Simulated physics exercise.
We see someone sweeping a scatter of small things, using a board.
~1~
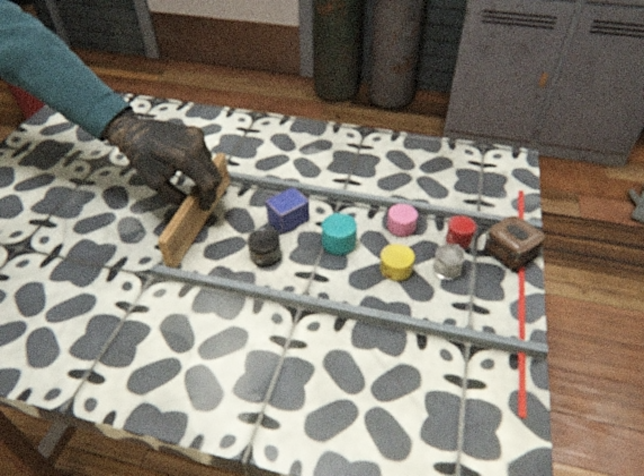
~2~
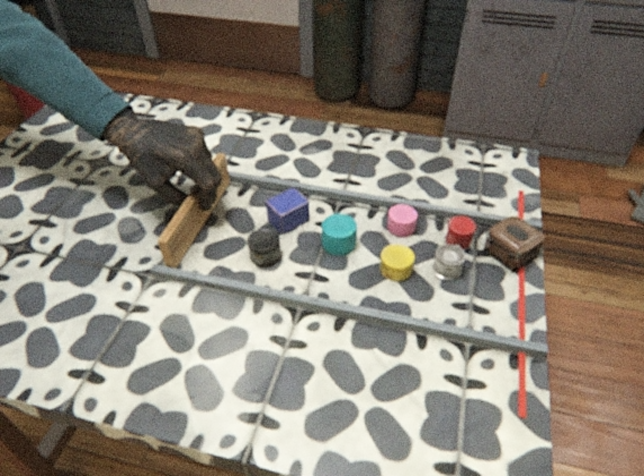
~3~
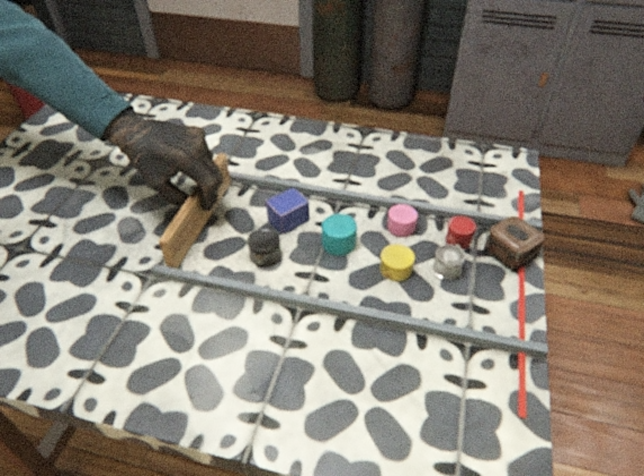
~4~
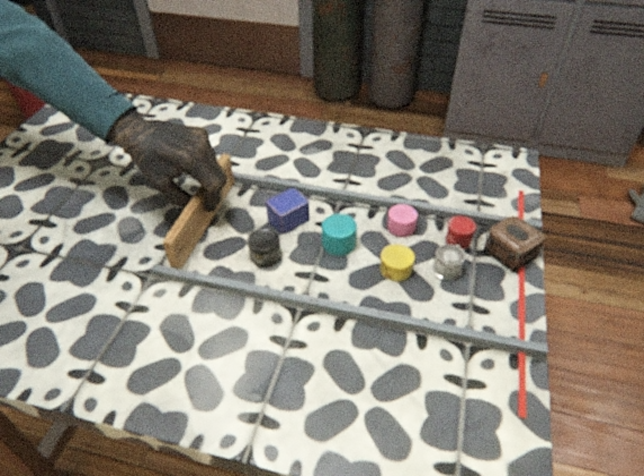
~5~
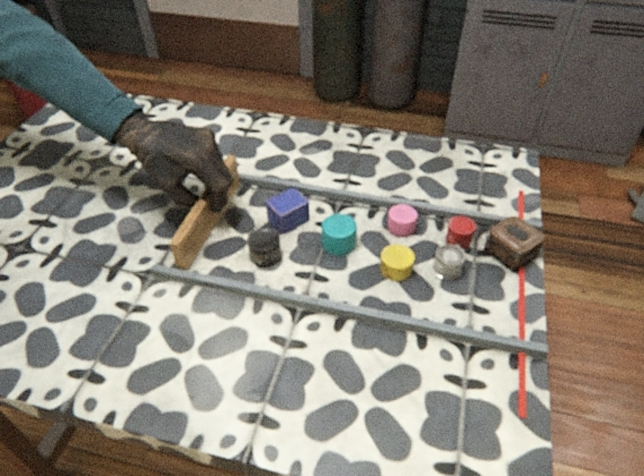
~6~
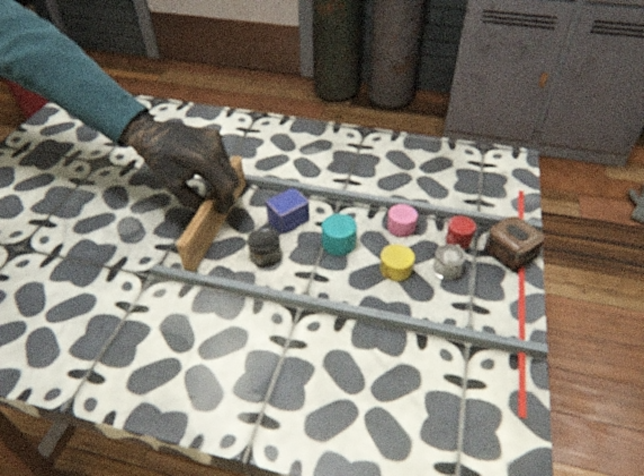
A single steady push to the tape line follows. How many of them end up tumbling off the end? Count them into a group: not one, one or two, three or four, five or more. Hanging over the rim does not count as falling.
Group: Five or more.
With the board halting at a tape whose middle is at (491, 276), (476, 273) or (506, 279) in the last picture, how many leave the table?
In that order 2, 1 and 5.
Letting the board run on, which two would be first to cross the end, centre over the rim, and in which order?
Order, earliest first: Brown case, red tin.
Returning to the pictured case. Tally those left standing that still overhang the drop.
3 overhanging.
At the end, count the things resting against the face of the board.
In contact: 3.
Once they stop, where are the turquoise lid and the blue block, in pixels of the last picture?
Turquoise lid at (544, 280), blue block at (541, 246).
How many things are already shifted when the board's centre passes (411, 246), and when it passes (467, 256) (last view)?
That makes 8 at the first spot and 8 at the second.
Soon after, none off yet; brown case at rest near (514, 243); red tin at rest near (460, 234); white pot at rest near (449, 262).
In the end, the number that fall off is five or more; gone, pink lid, yellow tub, white pot, red tin and brown case.
